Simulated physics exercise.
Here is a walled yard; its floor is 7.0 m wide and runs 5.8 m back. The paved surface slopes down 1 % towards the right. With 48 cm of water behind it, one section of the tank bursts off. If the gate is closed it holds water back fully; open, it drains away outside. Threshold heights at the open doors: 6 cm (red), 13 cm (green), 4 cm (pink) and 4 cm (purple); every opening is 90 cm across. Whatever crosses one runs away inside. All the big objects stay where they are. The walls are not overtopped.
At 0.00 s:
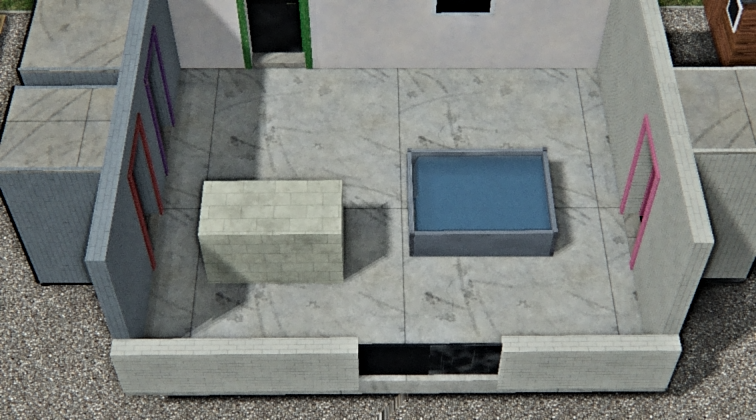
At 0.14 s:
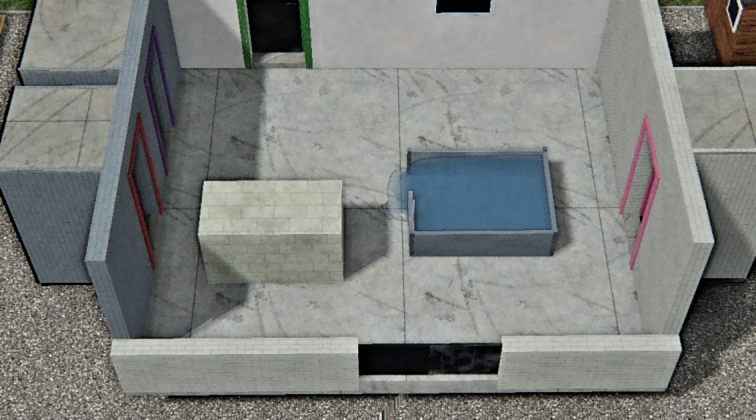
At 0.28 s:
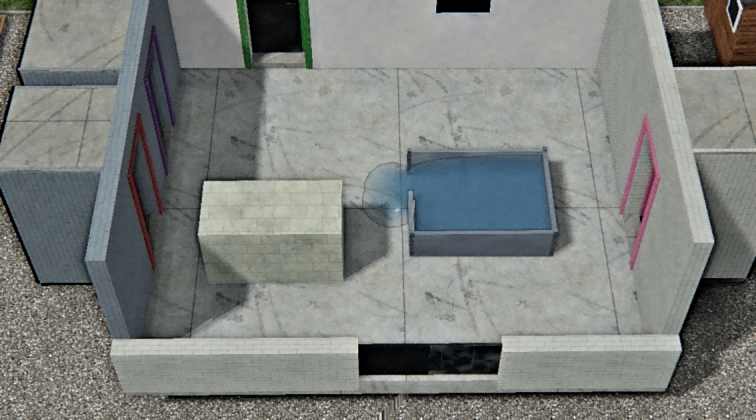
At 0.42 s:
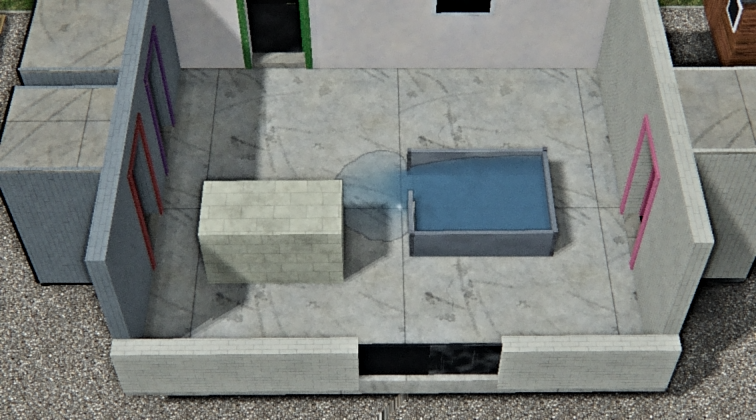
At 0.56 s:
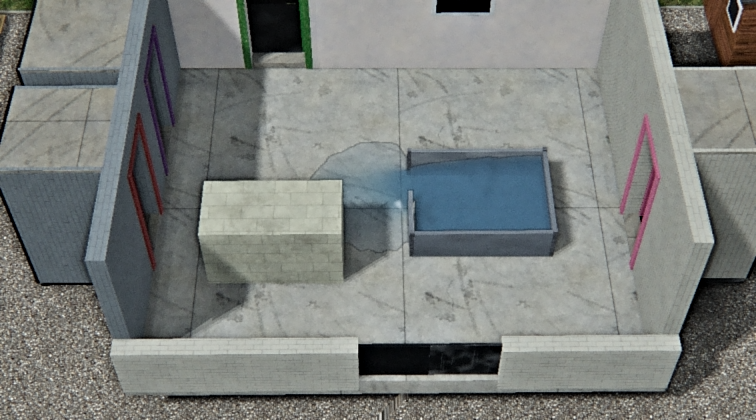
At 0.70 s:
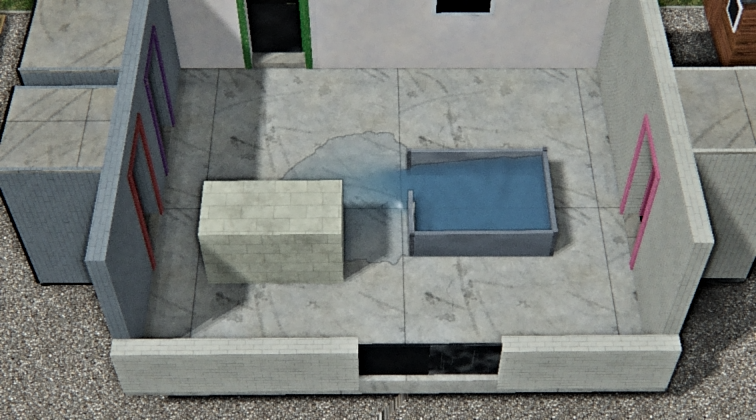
In a walled yard, water pours from a tank's left side and spreads around a block.
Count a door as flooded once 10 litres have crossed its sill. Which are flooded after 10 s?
Within that time: At the red door it exceeds the limit; at the green door it keeps below the limit; at the pink door it does not reach the limit; at the purple door it passes the limit.
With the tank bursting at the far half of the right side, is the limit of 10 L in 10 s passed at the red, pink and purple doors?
Against that limit: Red under, pink over, purple under.
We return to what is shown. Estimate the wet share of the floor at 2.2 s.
Some 35 per cent of it.
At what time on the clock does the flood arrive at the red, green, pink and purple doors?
Red 1.8 s, green 2.0 s, pink not within the 10 s, purple 1.8 s.
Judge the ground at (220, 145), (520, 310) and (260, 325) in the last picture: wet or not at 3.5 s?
In turn: Wet, dry, dry.
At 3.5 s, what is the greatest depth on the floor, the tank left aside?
Roughly 18 cm.
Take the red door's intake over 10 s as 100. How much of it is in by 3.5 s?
Some 60 per cent by then.
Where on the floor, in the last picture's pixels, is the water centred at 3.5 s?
Around (367, 190).
After 1.4 s water covers 20 % of the floor and is deepest (24 cm) near (399, 192); red door not reached, green door not reached, pink door not reached, purple door not reached.
After 2.2 s water covers 35 % of the floor and is deepest (20 cm) near (399, 192); red door 9 cm at the sill, 4 L in, green door 6 cm at the sill, 0 L in, pink door not reached, purple door 9 cm at the sill, 4 L in.
After 3.5 s water covers 35 % of the floor and is deepest (18 cm) near (178, 98); red door 10 cm at the sill, 30 L in, green door 7 cm at the sill, 0 L in, pink door not reached, purple door 11 cm at the sill, 43 L in.
After 6.0 s water covers 45 % of the floor and is deepest (10 cm) near (175, 201); red door 7 cm at the sill, 46 L in, green door 7 cm at the sill, 0 L in, pink door not reached, purple door 8 cm at the sill, 71 L in.
After 10.0 s water covers 85 % of the floor and is deepest (8 cm) near (595, 106); red door 4 cm at the sill, 50 L in, green door 4 cm at the sill, 0 L in, pink door not reached, purple door 4 cm at the sill, 84 L in.
